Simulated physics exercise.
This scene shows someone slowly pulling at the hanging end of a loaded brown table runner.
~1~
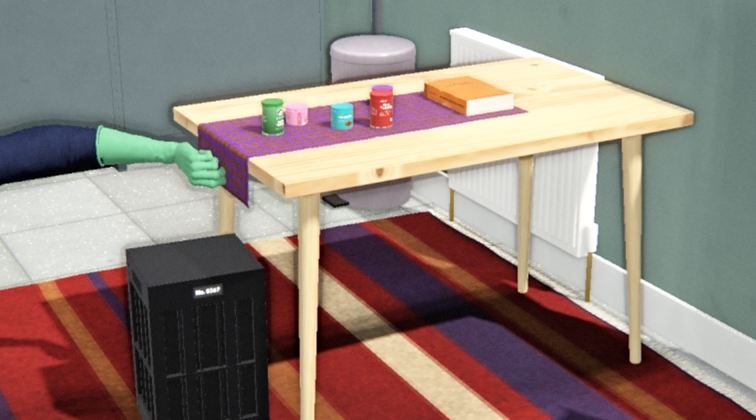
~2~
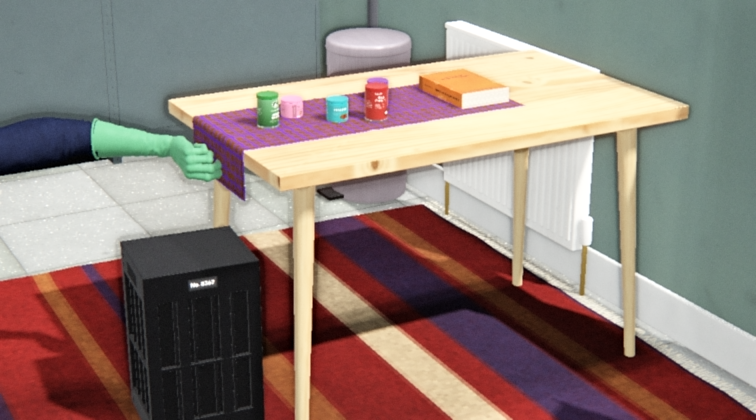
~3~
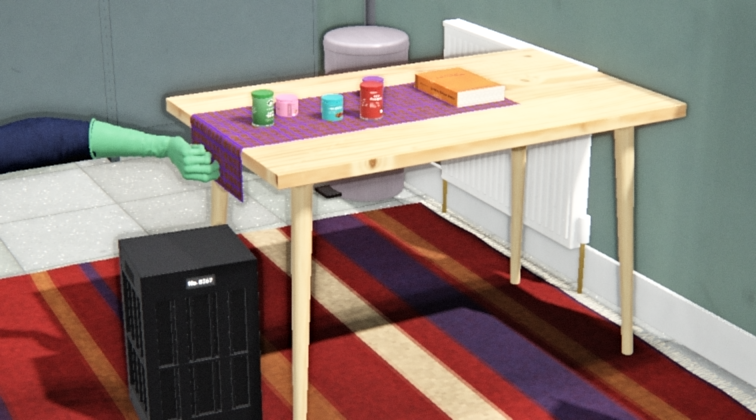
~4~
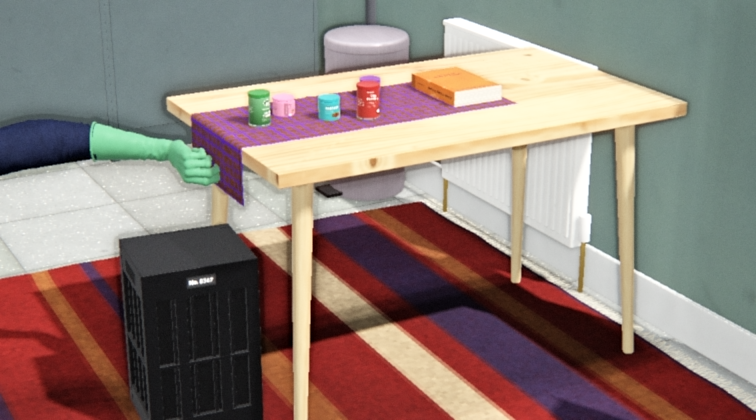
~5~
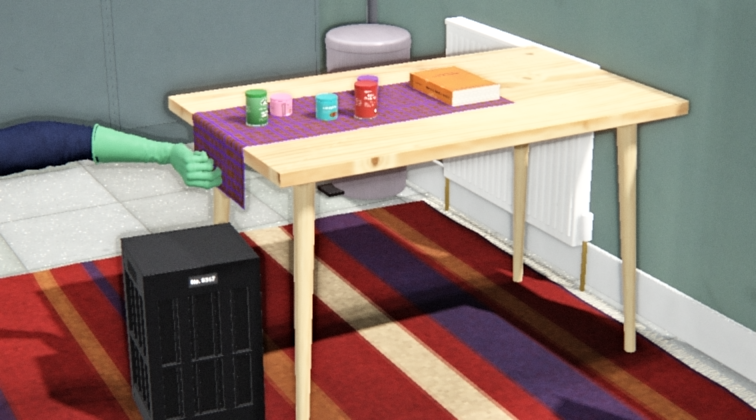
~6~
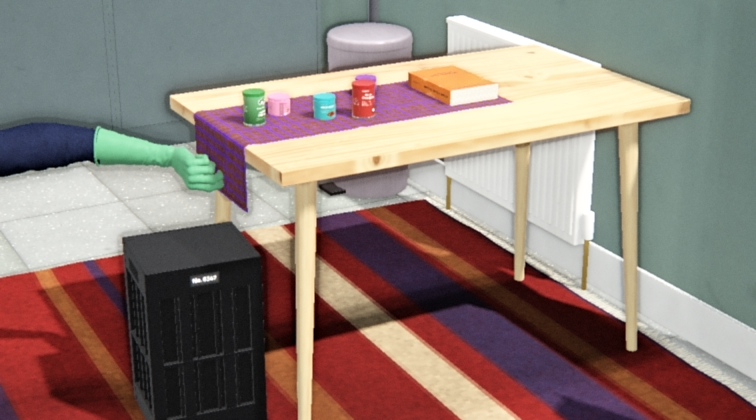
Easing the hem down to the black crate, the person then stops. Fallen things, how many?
One.
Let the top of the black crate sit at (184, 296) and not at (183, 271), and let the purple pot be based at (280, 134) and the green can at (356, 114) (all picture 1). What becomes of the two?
The purple pot does not stay aboard, and the green can stays aboard.
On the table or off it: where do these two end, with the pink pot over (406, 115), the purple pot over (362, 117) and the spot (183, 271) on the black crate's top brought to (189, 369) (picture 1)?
Outcome: Pink pot keeps its perch; purple pot is gone.
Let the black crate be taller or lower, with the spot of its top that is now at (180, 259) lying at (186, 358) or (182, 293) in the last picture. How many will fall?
Then 4 and 2.
A little later, hem near (221, 205); all still up.
Next, hem near (222, 227); all still up.
Later still, hem on the crate; green can gone.
When it is over, hem on the crate; green can gone. The answer is one.
